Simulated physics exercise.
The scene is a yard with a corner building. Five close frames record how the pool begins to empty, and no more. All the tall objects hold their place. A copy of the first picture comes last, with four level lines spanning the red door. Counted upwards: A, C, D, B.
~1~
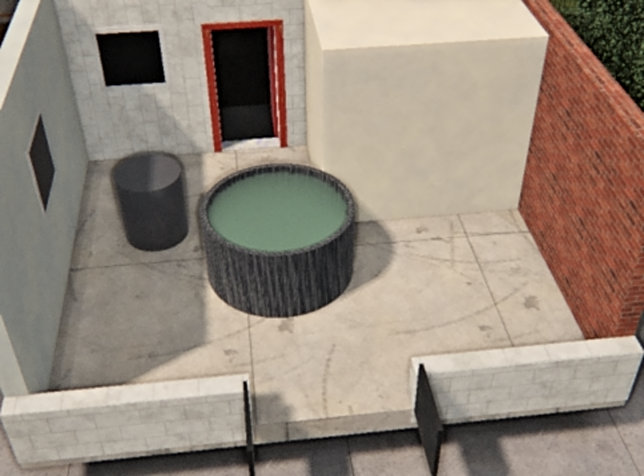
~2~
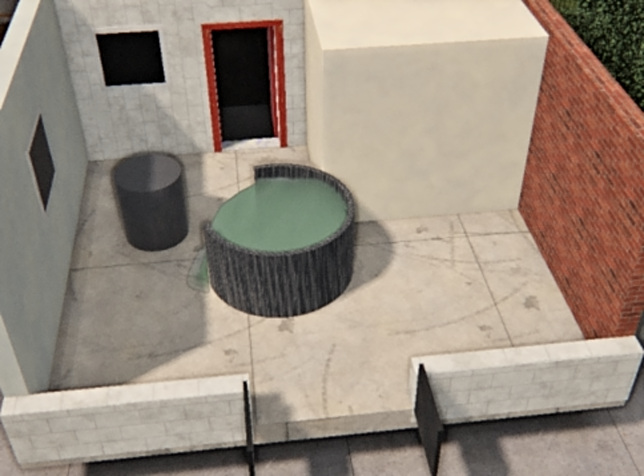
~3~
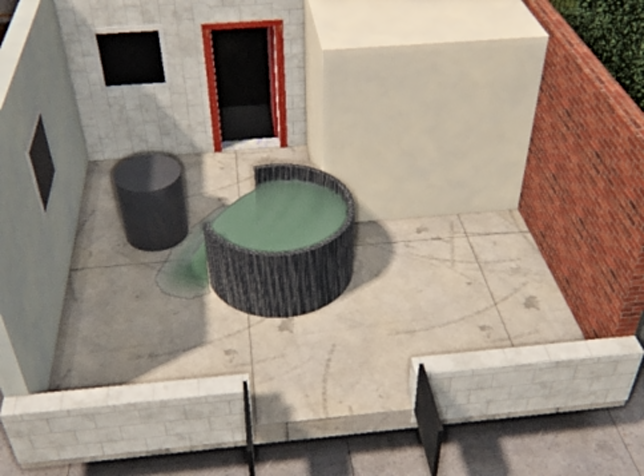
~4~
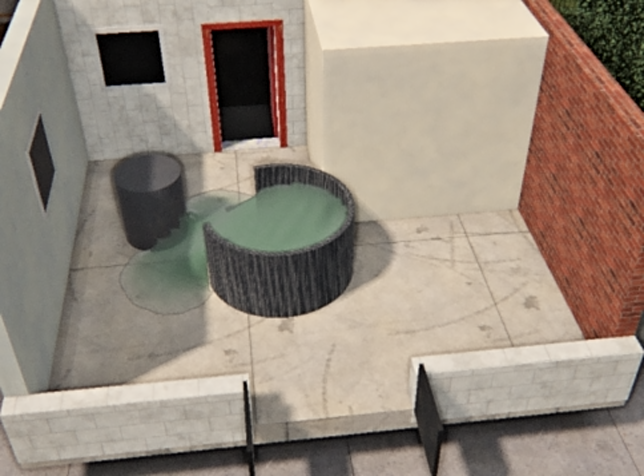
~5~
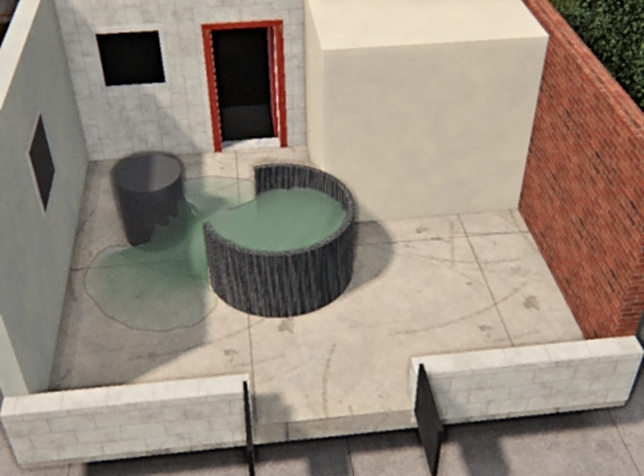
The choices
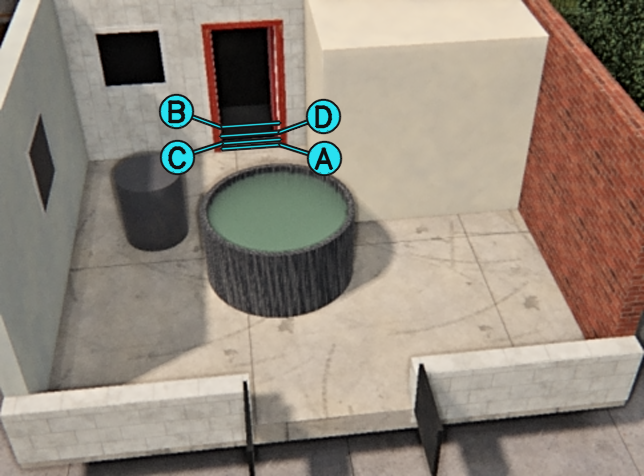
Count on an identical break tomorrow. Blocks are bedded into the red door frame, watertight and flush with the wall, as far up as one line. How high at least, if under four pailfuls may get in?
Take D.
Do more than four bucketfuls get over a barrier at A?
Yes.
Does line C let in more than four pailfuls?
Yes.
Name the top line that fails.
C it is.
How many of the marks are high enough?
Two of them.
On the marked copy, A at (251, 146); B at (249, 124); C at (251, 141); D at (250, 134); from the bottom up A, C, D, B.
Choosing A, dozens of bucketfuls pour in.
Choosing B, nothing gets over.
Choosing C, about 11 bucketfuls get in.
Choosing D, a bucket or two gets in.
